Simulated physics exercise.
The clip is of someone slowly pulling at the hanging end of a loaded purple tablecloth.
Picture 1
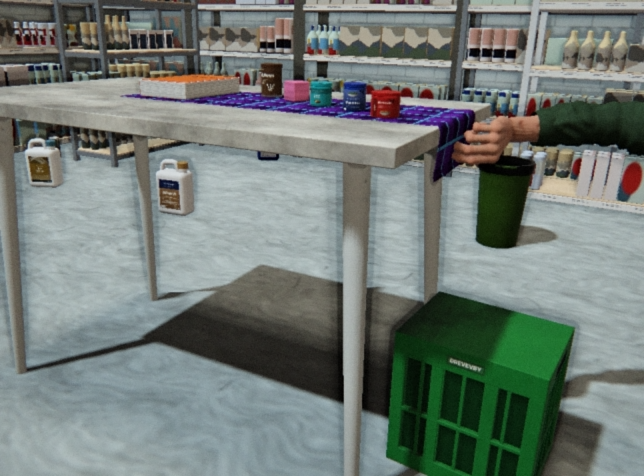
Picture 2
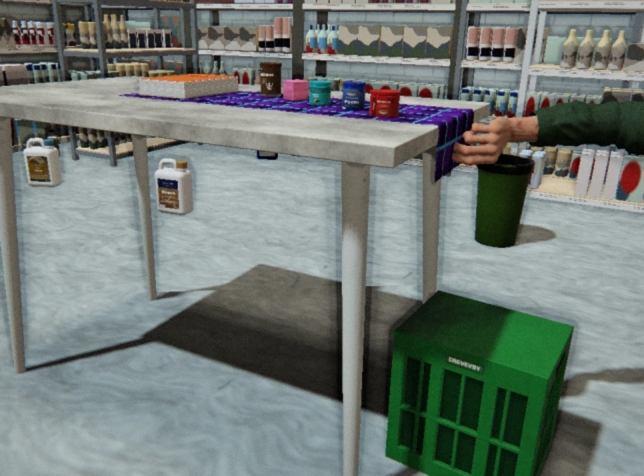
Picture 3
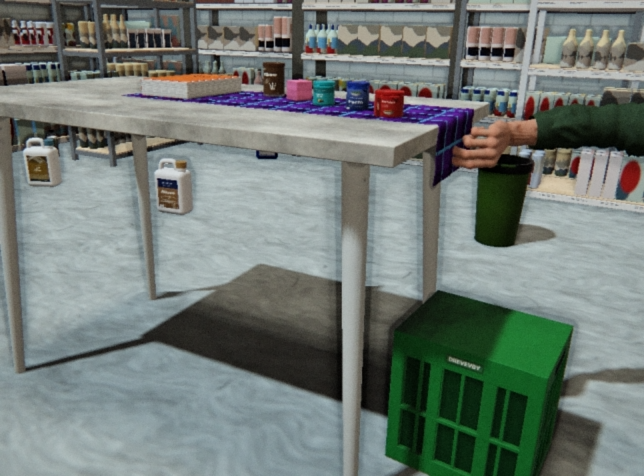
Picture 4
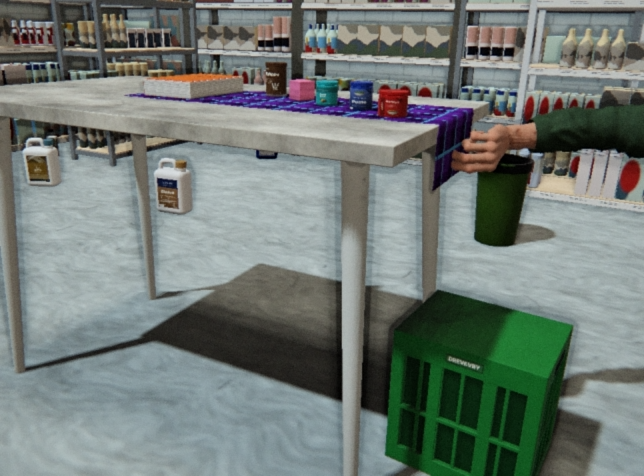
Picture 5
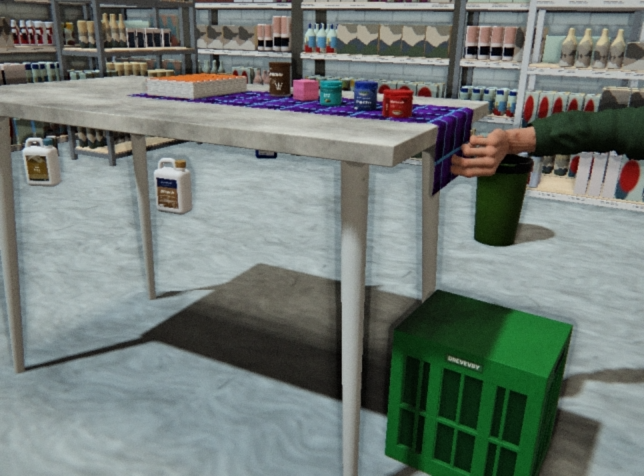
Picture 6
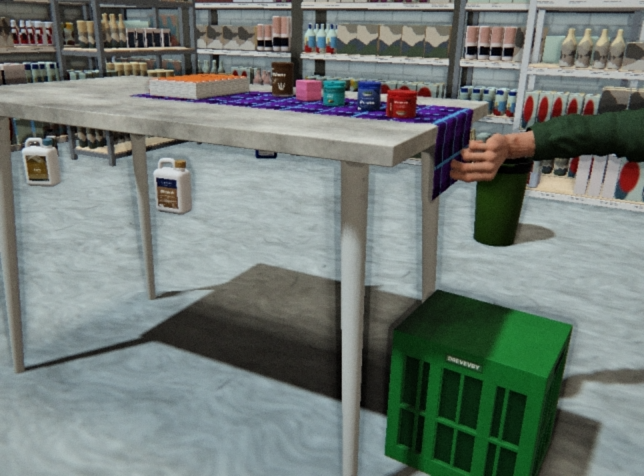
The clip shows a hand at the right slowly pulling the hanging end of a purple tablecloth slightly downward, while the colourful containers on it shift a little to the right across the table above a green crate.
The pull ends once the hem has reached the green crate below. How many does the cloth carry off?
The count of fallen things is three.
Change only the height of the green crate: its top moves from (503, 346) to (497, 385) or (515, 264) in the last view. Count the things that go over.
The count: 4 and 1.
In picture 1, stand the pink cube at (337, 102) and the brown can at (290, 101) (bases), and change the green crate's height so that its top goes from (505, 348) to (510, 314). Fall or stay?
The pink cube keeps its place on top; the brown can survives.
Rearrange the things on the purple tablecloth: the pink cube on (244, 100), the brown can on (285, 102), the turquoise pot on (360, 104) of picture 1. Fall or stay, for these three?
The pink cube keeps its place on top; the brown can does not fall; the turquoise pot tumbles off.
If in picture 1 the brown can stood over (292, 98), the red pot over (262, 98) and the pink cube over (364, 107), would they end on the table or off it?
The brown can remains up, the red pot holds on, the pink cube is carried off.
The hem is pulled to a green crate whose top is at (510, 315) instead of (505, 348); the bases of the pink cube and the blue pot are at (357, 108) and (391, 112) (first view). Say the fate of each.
The pink cube is carried off, the blue pot falls.
A little later, hem near (445, 269); red pot and blue pot gone.
Next, hem on the crate; red pot, blue pot and turquoise pot gone.
When it is over, hem on the crate; red pot, blue pot and turquoise pot gone. It carries off three.
